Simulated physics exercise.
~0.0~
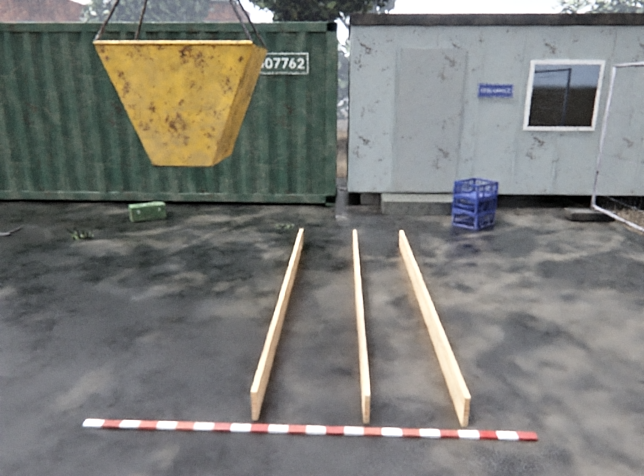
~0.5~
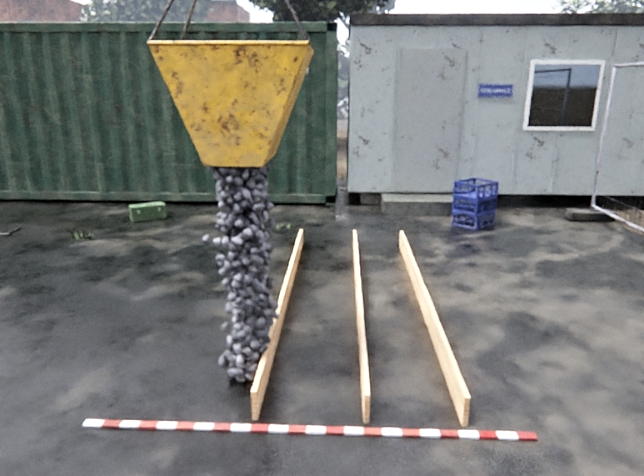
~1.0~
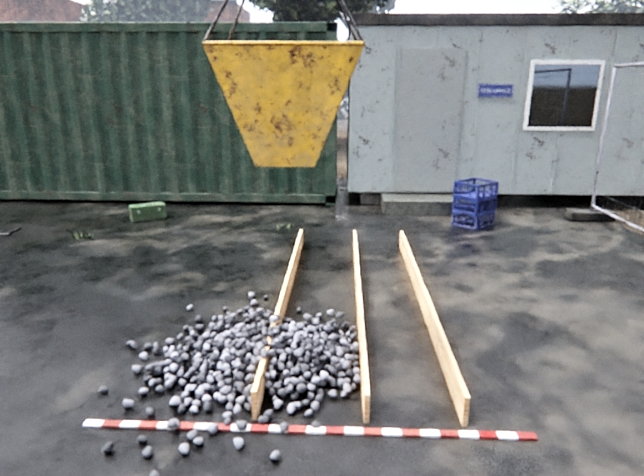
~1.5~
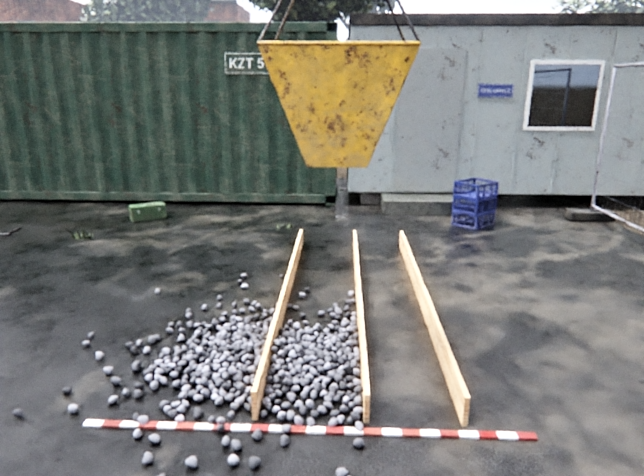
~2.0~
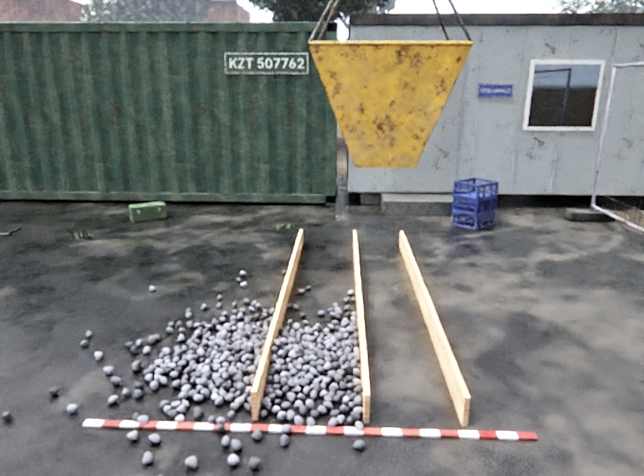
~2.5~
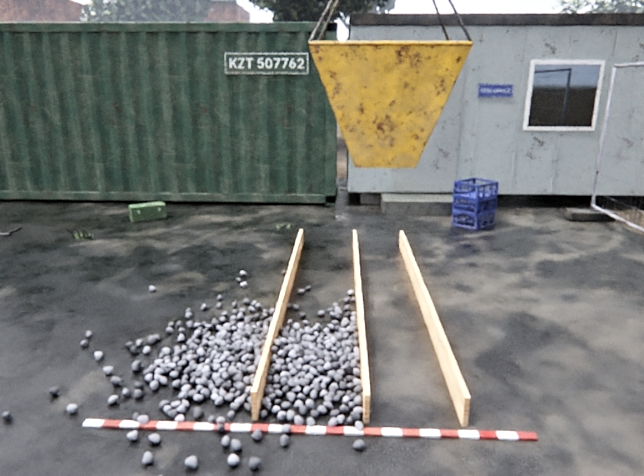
A large green shipping container stands at the left of a dark paved yard, seen from a raised, still viewpoint, with a grey site cabin and stacked blue crates at the right. A rusty yellow skip hangs from lines above three upright wooden boards and a red and white staff. The skip travels rightwards, and grey stones pour from its bottom beside the left board. They spread on both sides of that board while the empty skip moves on, then stops. The stones rest roughly half left of the boards, half in the left bay, leaving the right bay empty.
